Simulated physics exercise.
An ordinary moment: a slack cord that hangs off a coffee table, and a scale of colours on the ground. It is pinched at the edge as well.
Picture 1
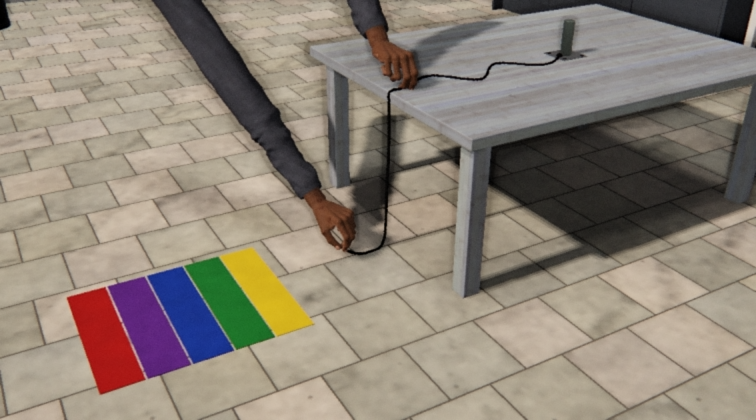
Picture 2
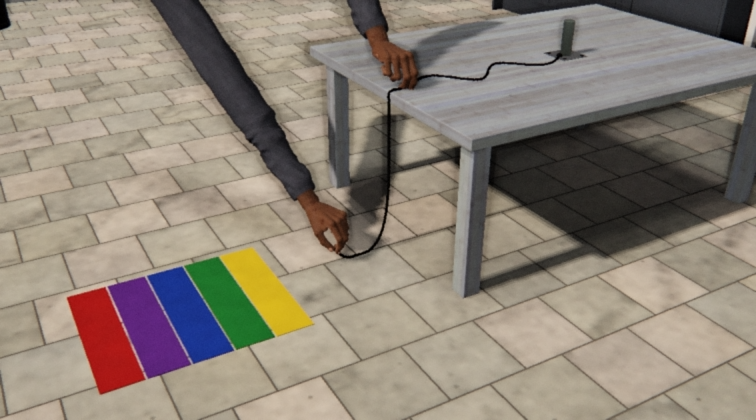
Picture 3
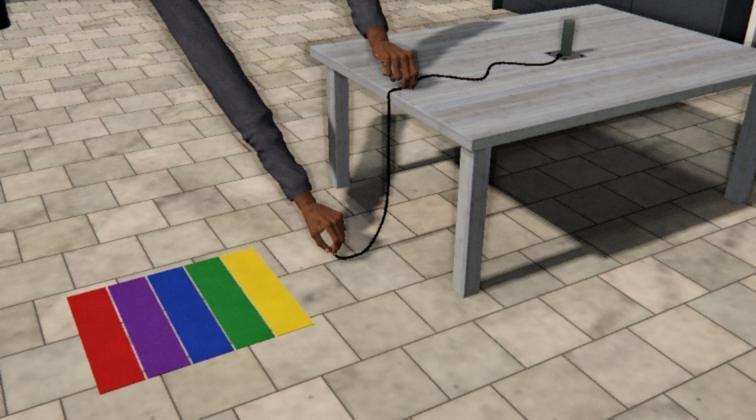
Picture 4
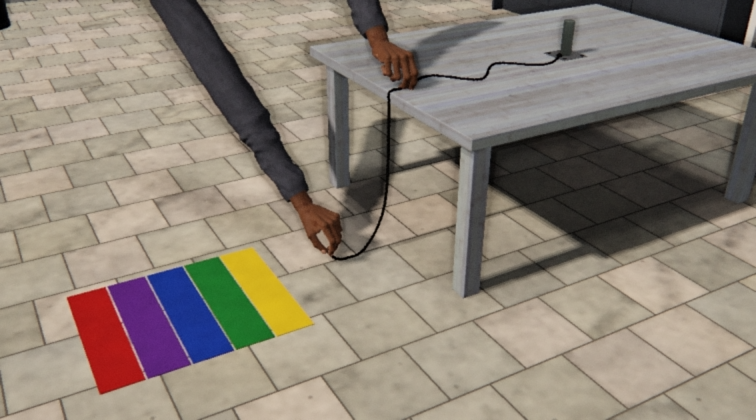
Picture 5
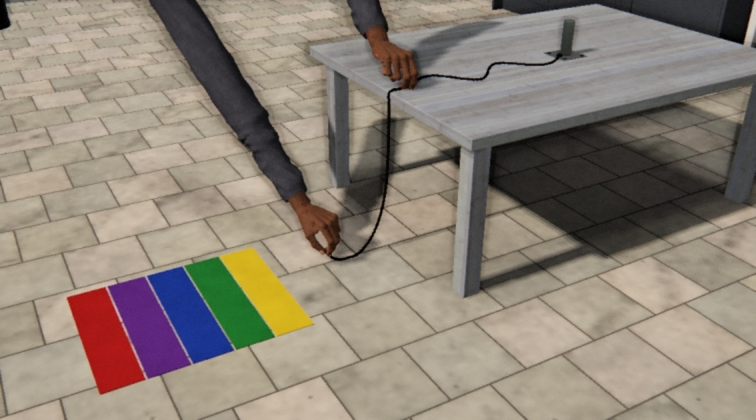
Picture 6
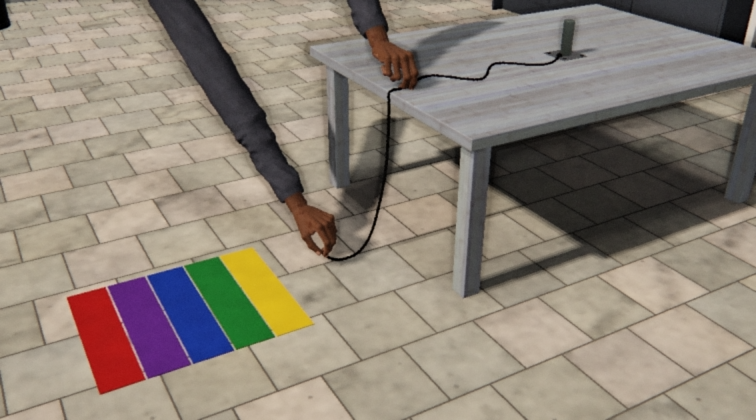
The video shows one hand pressing a dark cord at a table's edge while the other holds its hanging end near the floor, shifting it slightly left toward a strip of five coloured bands, then barely moving.
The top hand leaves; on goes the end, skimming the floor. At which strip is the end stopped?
It halts on the blue strip.
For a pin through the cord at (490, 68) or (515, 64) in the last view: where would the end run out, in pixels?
The places are (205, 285) and (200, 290).
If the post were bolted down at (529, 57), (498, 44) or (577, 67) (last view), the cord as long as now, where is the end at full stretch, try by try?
The places are (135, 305), (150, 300) and (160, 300).
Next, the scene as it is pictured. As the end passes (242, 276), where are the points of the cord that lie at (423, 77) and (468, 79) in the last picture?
They go to (397, 89) and to (438, 81).
A little later, end near (242, 276); over yellow.
Next, end near (206, 287); over green.
When it is tight, end near (185, 293); over blue. Over blue.
